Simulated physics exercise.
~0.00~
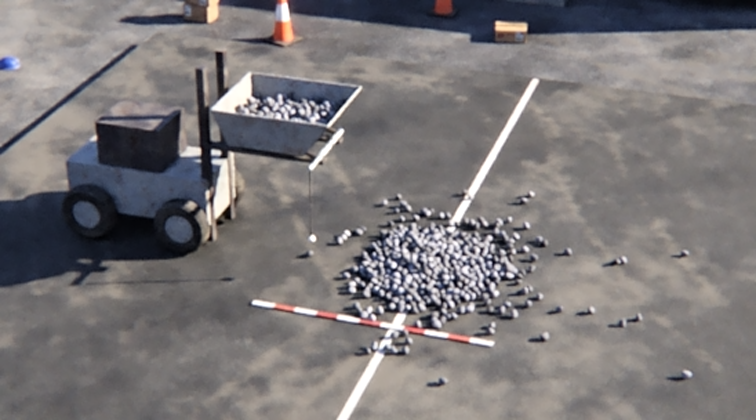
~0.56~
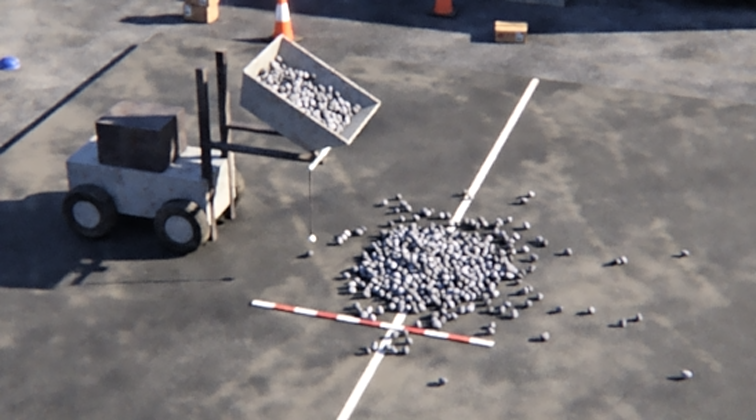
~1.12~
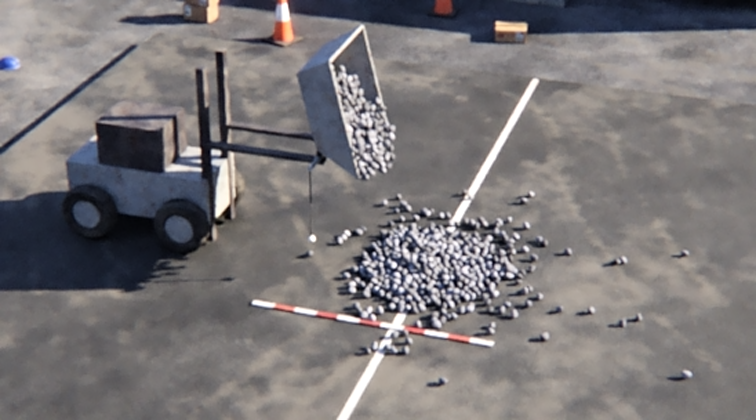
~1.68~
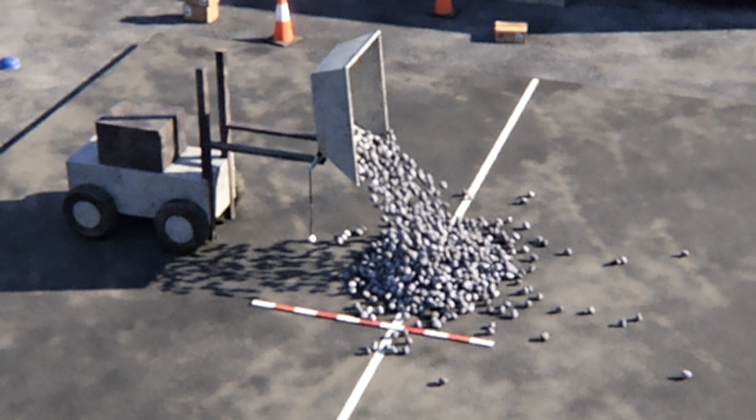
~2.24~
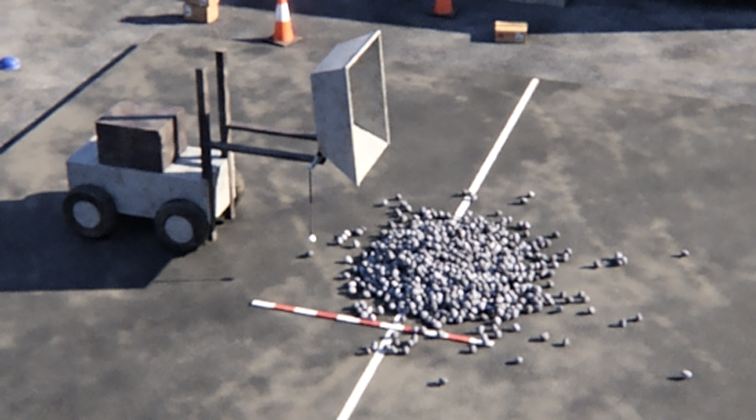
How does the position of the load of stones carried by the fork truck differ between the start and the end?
At the start the load sits in the raised skip. At the end it lies lower and further right, on the ground as part of the widened heap across the white line.
